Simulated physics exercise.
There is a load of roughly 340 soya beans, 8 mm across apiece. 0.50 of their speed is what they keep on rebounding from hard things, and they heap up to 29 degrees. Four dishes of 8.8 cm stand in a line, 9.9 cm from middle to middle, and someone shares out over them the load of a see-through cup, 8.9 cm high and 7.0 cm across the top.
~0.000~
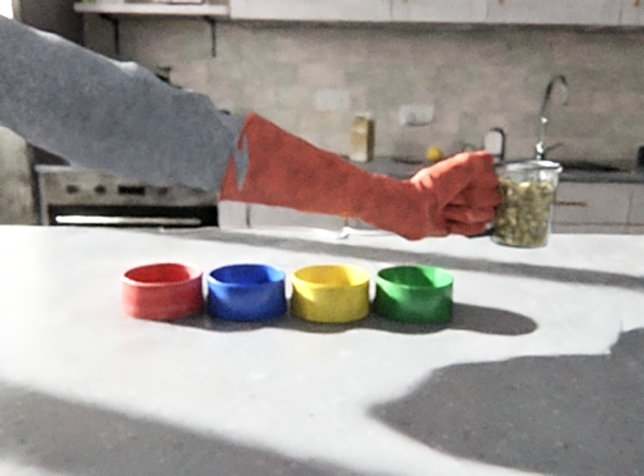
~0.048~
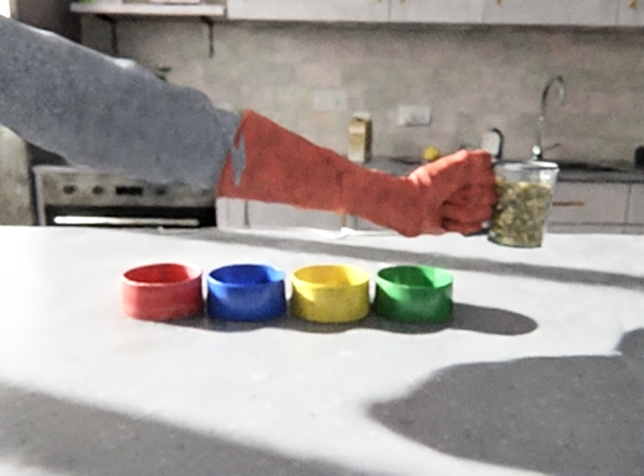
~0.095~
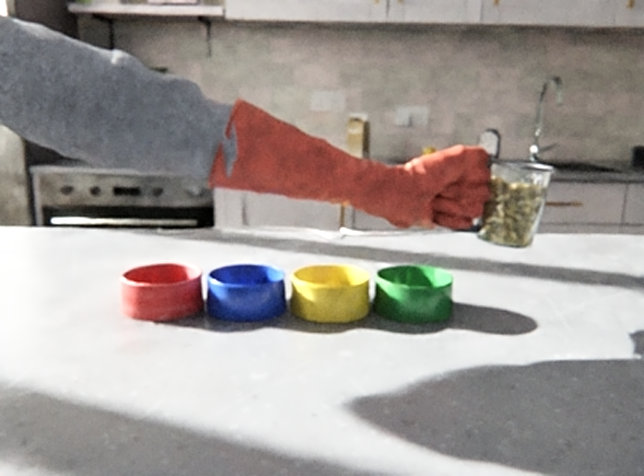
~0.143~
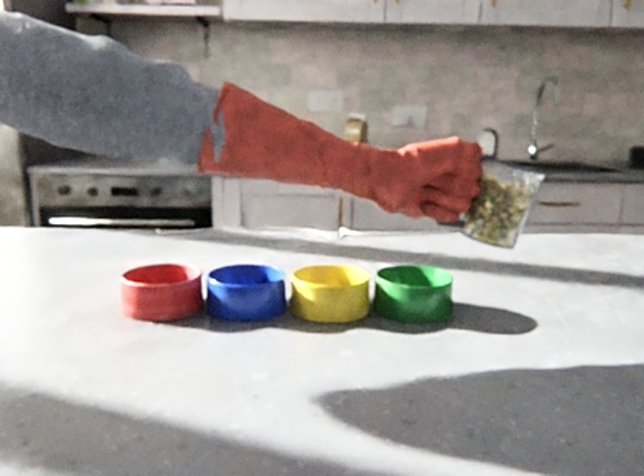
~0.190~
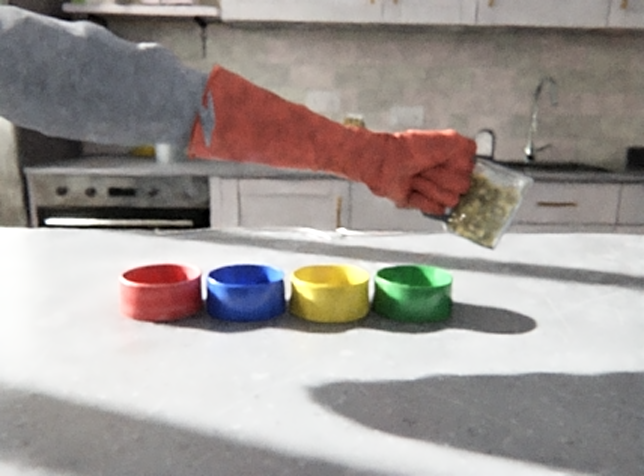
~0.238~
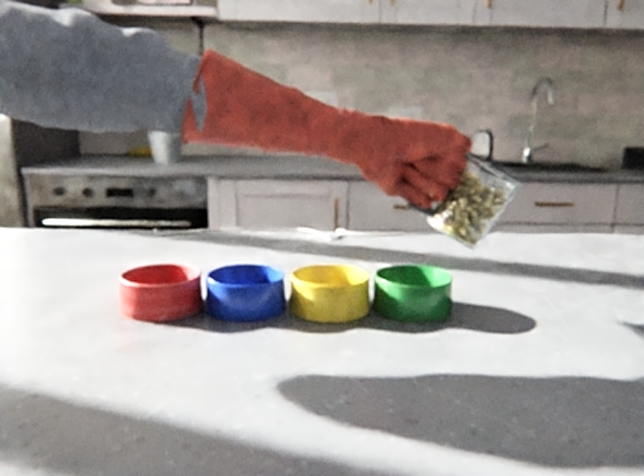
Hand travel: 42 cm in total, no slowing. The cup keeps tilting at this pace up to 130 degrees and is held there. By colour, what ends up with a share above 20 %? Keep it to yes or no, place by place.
Place by place: Red no, blue no, green no, yellow yes, counter no.
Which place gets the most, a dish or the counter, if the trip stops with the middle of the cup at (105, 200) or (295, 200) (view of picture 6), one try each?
The biggest share goes to yellow first, then to yellow.
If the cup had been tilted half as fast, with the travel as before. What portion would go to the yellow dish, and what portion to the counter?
Result: Yellow dish 0, counter 20.
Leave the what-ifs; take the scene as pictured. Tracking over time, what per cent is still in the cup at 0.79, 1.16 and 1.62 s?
Series: 75 / 0 / 0 per cent.
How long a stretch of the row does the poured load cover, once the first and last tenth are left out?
Roughly 12 centimetres.
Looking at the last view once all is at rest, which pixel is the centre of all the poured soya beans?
(331, 294).
After 0.79 s, tilt 123 degrees; cup holds 75 %, green 10 %, yellow 10 %.
Then, at 1.16 s, tilt 130 degrees; cup holds 0 %, blue 5 %, green 10 %, yellow 75 %.
After 1.62 s, tilt 130 degrees; cup holds 0 %, green 10 %, yellow 75 %.
In the end, at 1.9 s, red 0 %, blue 0 %, green 10 %, yellow 75 %, counter 10 %.
